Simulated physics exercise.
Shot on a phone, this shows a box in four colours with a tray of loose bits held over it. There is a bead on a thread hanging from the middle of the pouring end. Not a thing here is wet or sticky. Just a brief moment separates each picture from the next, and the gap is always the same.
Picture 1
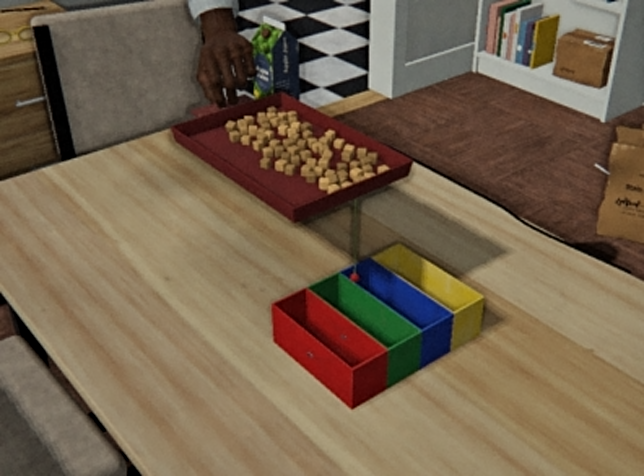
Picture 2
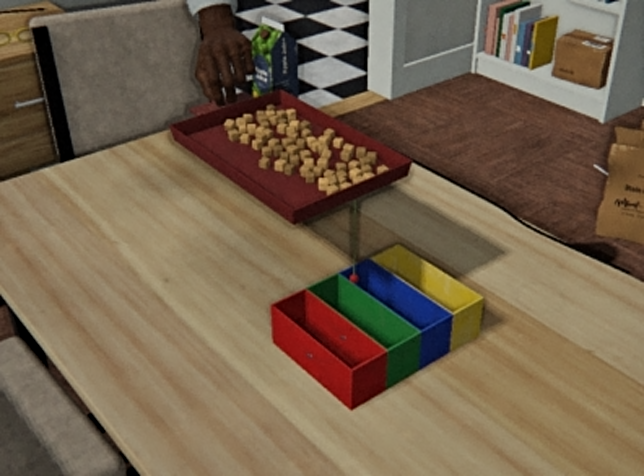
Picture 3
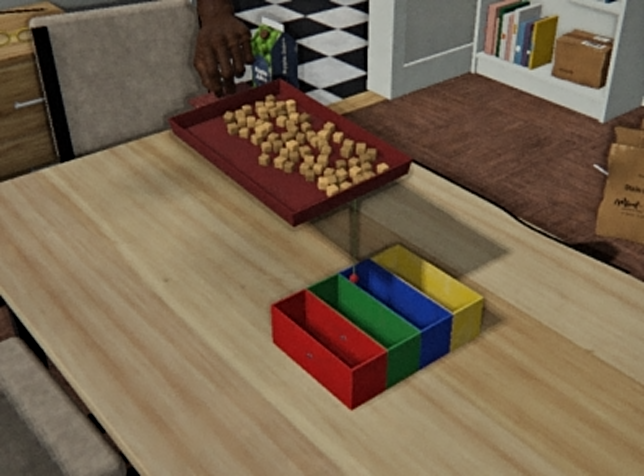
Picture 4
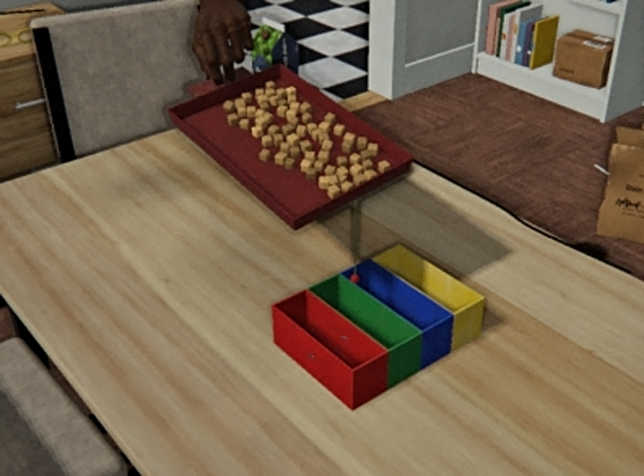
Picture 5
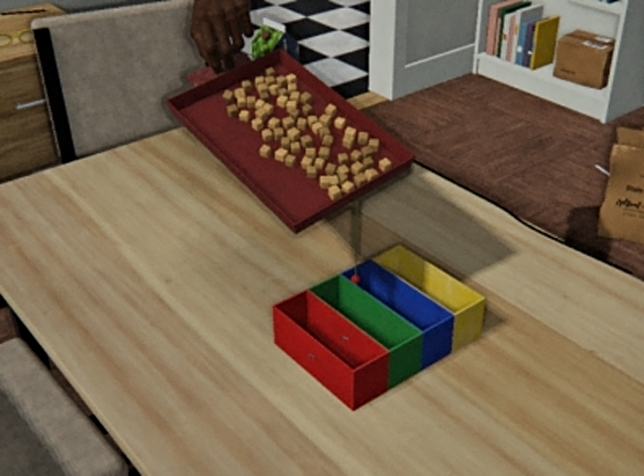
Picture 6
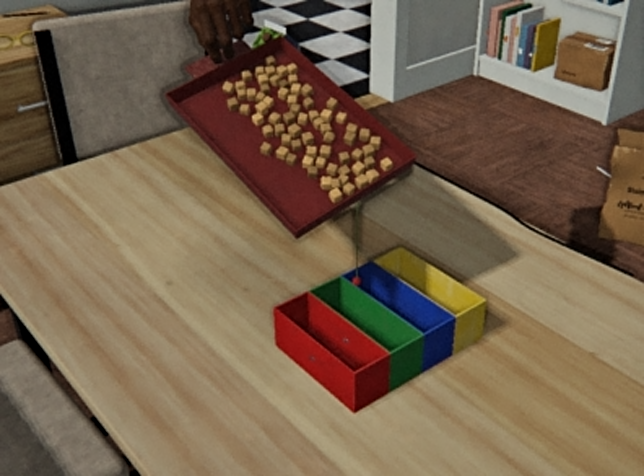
A red tray of small wooden cubes gradually tilts, its near left corner dipping above a four-coloured box.
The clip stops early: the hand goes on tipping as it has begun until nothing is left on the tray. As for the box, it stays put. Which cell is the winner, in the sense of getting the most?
Winner: Red.
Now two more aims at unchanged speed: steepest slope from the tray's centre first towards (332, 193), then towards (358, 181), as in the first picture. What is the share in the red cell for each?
It comes to about 30 per cent the first time and about 0 per cent the second.
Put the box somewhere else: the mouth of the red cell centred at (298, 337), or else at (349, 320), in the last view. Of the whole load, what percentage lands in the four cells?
In order, about 90 and 40 in a hundred.
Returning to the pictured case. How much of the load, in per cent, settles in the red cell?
Result: Around 40 in a hundred.
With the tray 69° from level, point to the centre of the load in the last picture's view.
I'd put the middle close to (304, 184).
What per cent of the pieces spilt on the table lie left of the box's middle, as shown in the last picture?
100 per cent, about.
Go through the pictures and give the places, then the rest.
The first frame shows corners of the pouring end at (294, 206) and (409, 160), level; middle of the load at (302, 145), small wooden cubes; bead on its thread at (355, 278); red cell at (369, 376); green cell at (404, 356); blue cell at (436, 338); yellow cell at (467, 320).
The second frame shows corners of the pouring end at (293, 208) and (408, 160), level; middle of the load at (301, 144).
The third frame shows corners of the pouring end at (293, 211) and (408, 159), tipped barely, lowest at the left corner; middle of the load at (301, 139).
The fourth frame shows corners of the pouring end at (295, 216) and (410, 157), tipped a little, lowest at the left corner; middle of the load at (301, 131).
The fifth frame shows corners of the pouring end at (295, 221) and (411, 155), tipped clearly, lowest at the left corner; middle of the load at (302, 124).
The sixth frame shows corners of the pouring end at (297, 227) and (412, 155), tipped clearly, lowest at the left corner; middle of the load at (303, 119); red cell at (372, 379); green cell at (406, 360); blue cell at (438, 341); yellow cell at (469, 324).
Soon after the last picture, tray tipped steeply; nearly all on the tray; a stray few falling or outside the box.
A little later, tray tipped past a quarter turn; nearly all on the tray; a small part falling or outside the box.
Later still, tray tipped past a quarter turn; about half in the red cell; a small part in the green cell; about half falling or outside the box.
At rest, tray tipped past a quarter turn; about half in the red cell; a small part in the green cell; none in the blue cell; none in the yellow cell; about half outside the box.
